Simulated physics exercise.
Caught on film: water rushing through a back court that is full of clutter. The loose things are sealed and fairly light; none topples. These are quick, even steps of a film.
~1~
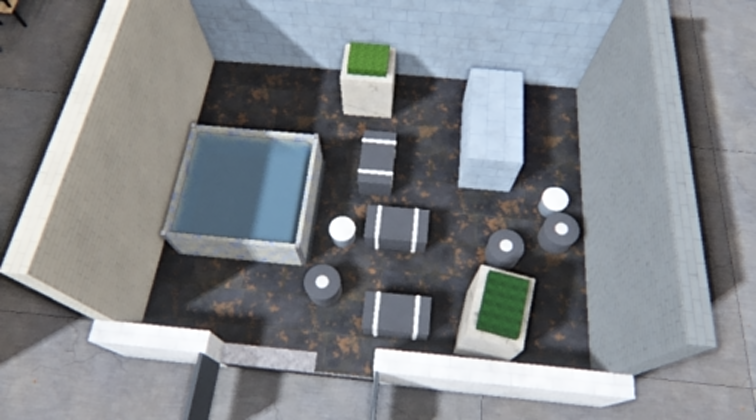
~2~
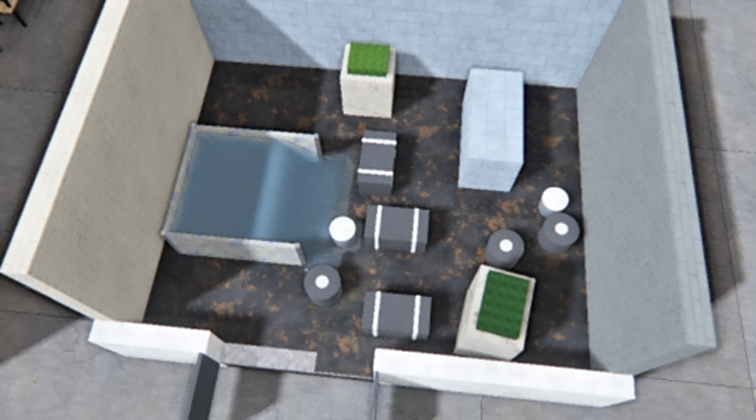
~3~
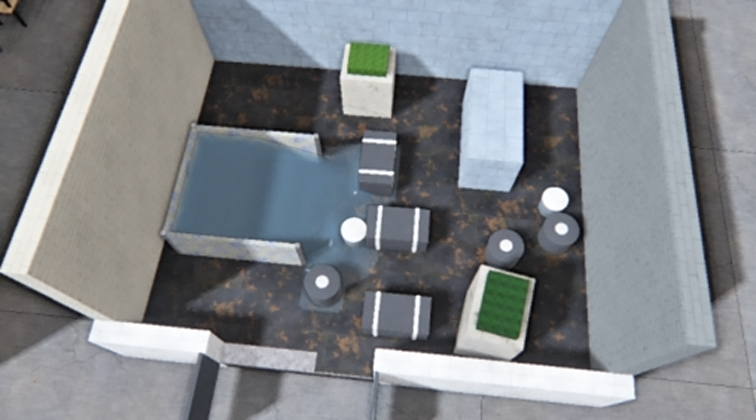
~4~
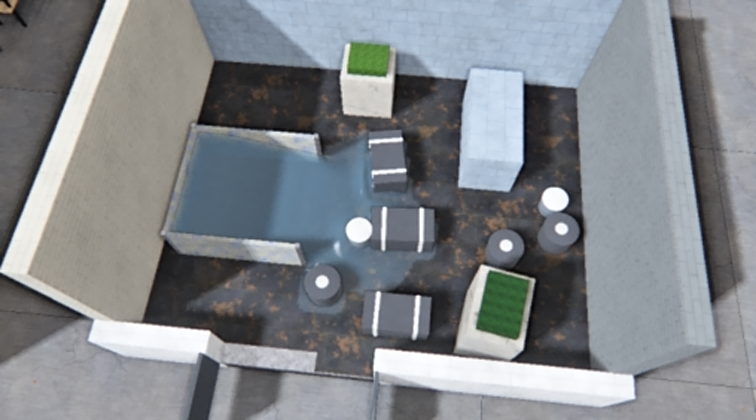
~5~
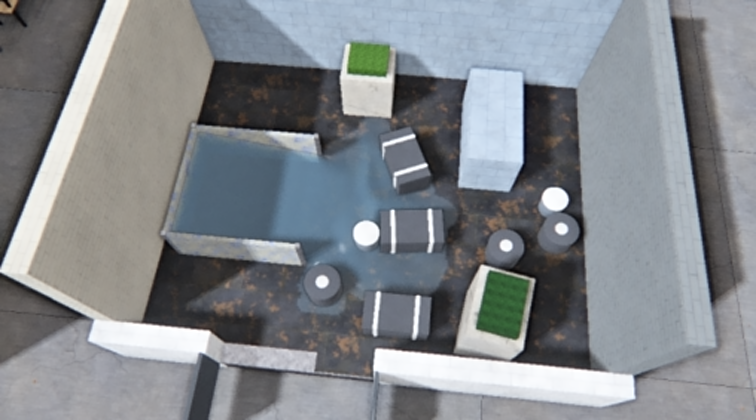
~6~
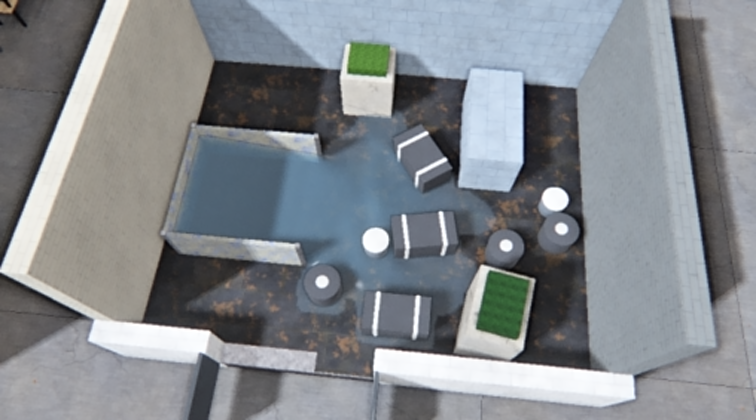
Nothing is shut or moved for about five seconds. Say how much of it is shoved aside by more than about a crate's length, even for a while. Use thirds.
Share: At least two thirds.
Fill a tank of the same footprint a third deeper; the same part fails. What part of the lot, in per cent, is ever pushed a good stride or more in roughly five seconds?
Near 90 in a hundred.
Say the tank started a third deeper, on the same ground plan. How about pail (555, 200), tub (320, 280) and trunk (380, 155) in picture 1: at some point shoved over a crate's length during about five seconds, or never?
In that order: Swept aside, less than that, swept aside.
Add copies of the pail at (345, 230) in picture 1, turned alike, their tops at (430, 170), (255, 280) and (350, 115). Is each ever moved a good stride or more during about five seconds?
One after the other: Swept aside, under that, no.
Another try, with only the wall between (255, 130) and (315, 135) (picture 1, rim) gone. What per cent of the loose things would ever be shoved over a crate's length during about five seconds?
About 0 per cent.
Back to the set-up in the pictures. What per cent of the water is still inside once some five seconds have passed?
Some 98 per cent.
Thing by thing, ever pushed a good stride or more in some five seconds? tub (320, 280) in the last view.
My call: No.
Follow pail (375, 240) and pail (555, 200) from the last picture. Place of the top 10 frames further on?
Around (431, 344) and (561, 156).
A moment on, 3 of 8 are well off their spots; 1 afloat.
Next, 5 of 8 are well off their spots; 4 afloat.
Later, 7 of 8 are well off their spots; 6 afloat.
In the end, 7 of 8 are well off their spots, and 7 have been at some point; 4 afloat.
